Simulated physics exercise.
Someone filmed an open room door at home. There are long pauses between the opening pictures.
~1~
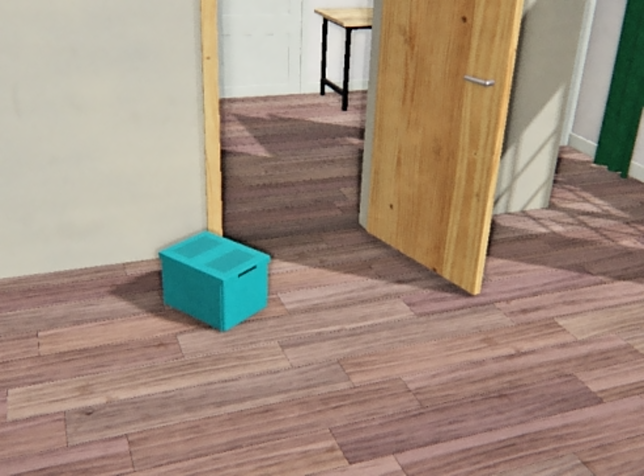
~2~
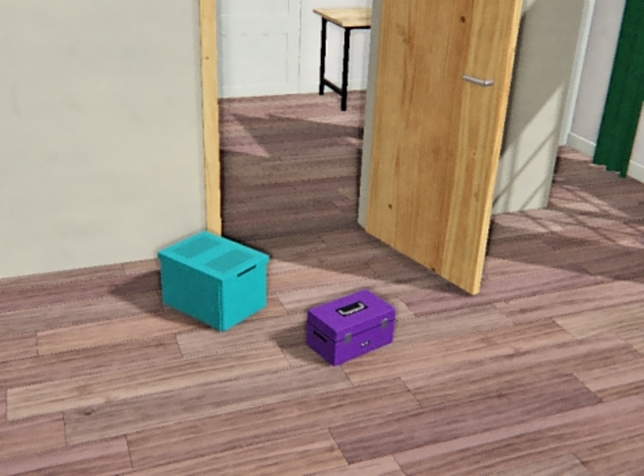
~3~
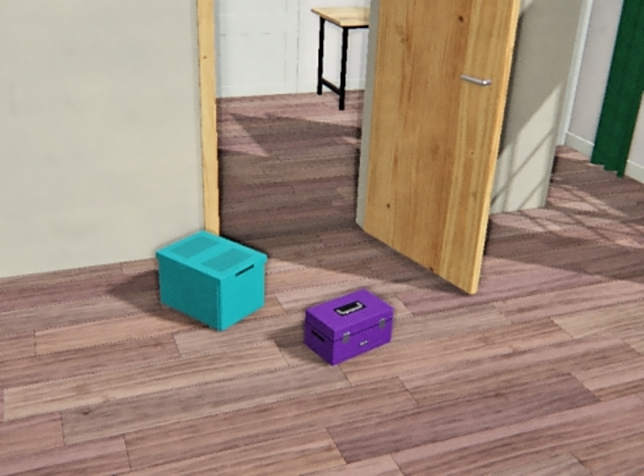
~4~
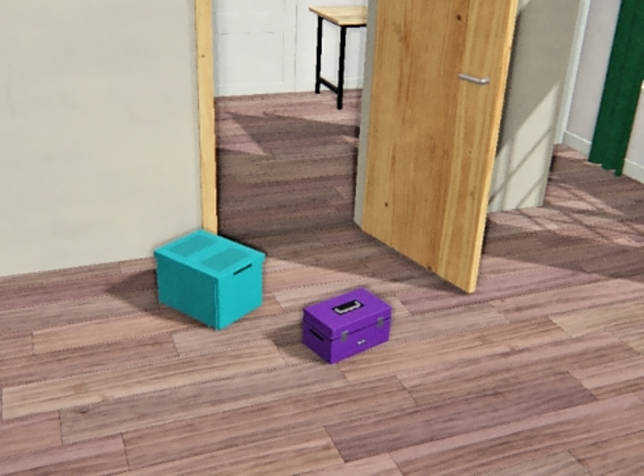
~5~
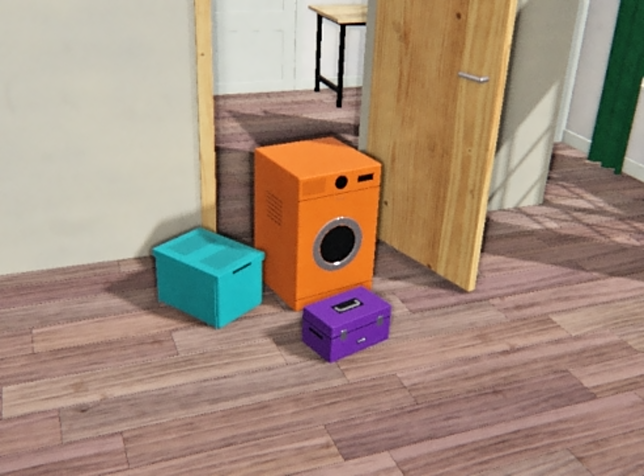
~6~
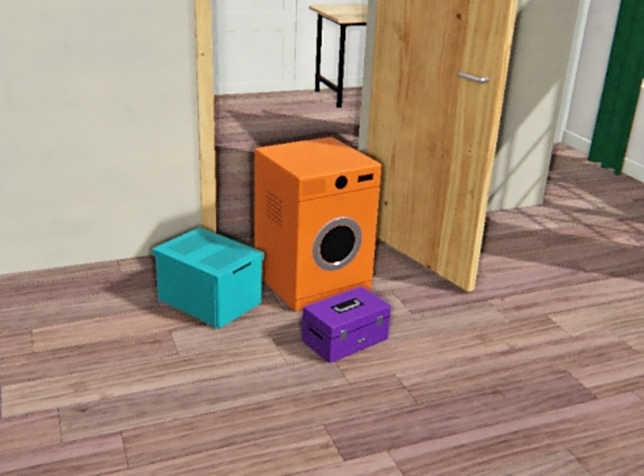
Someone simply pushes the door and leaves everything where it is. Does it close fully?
It never touches the doorframe.
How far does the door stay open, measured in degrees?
Around 70 degrees.
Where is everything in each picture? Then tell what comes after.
In the first picture, door wide open and still.
In the second picture, door wide open and still; purple toolbox (351, 327); turquoise tote (214, 280).
In the third picture, door wide open and still; purple toolbox (349, 326); turquoise tote (212, 280).
In the fourth picture, door wide open and still; purple toolbox (347, 325); turquoise tote (210, 279).
In the fifth picture, door wide open and still; purple toolbox (346, 323); turquoise tote (209, 277).
In the sixth picture, door wide open and still; orange appliance (314, 222); purple toolbox (346, 323).
Then, 0.50 s on from there, door 99° open.
Then, 0.80 s on from there, door 90° open.
Then, 1.10 s on from there, door 80° open.
Then, 1.30 s on from there, door 72° open.
In the end, door 70° open; all 3 unmoved. At the end, from the last picture's camera, orange appliance near (313, 221).
